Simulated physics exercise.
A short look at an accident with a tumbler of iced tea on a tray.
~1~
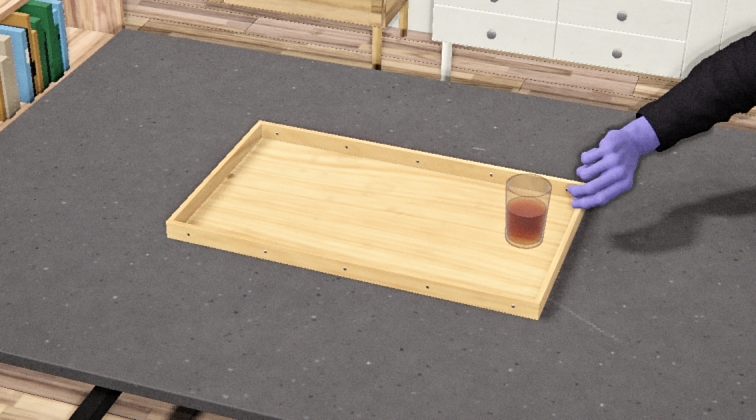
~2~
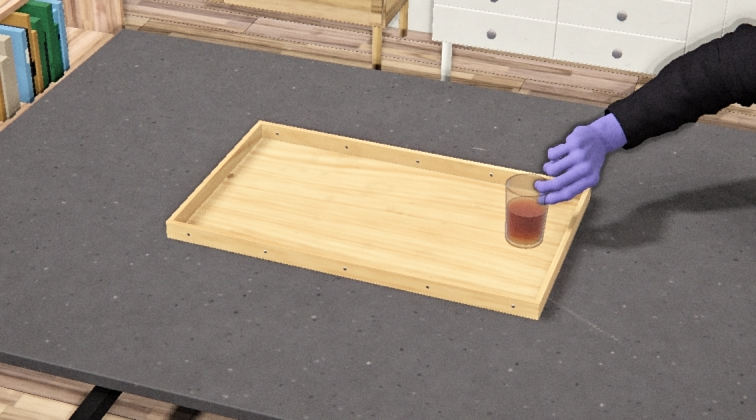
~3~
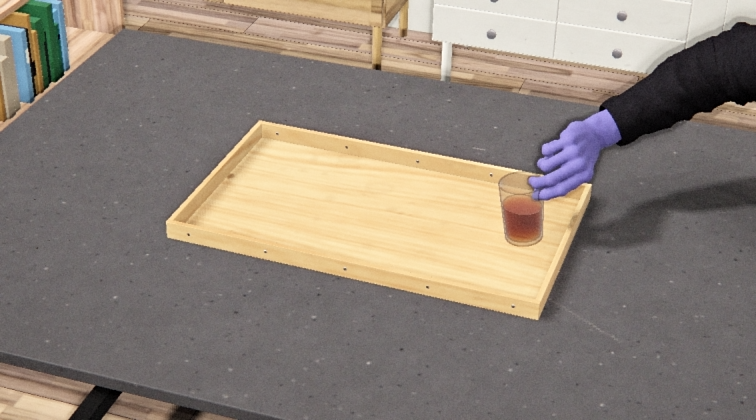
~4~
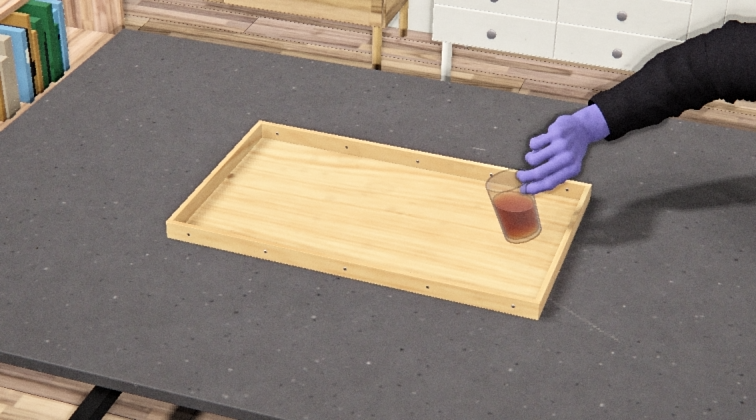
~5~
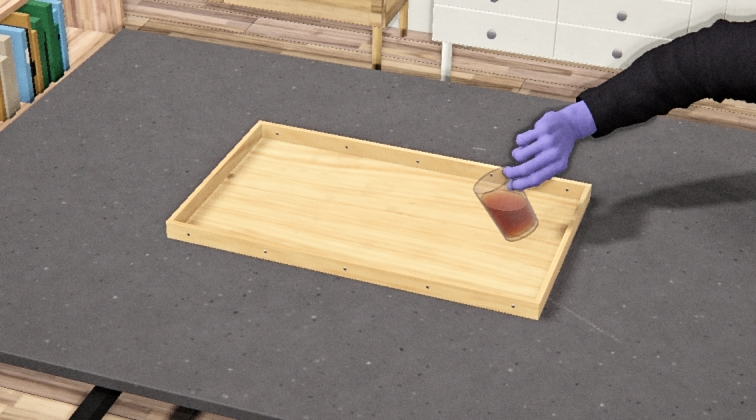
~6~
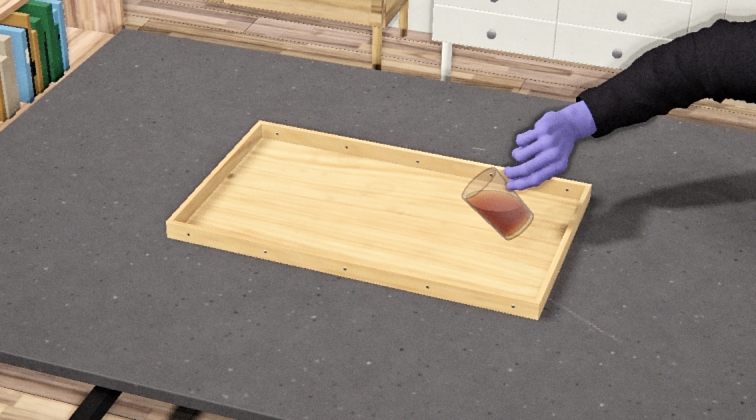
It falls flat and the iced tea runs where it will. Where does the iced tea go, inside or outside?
It keeps within the tray.
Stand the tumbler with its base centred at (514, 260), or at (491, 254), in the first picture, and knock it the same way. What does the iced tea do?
At the first place it stays in the tray, at the second it keeps within the tray.
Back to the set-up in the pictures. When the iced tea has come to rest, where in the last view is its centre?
At about (297, 210).
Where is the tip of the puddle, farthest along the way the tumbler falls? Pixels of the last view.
At about (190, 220).
Shortly, the tumbler lies in the tray; the puddle covers about as much as a plate; none is outside.
Then, the puddle covers about as much as a tray; none is outside.
At the finish, the puddle covers about as much as a tray; none is outside.
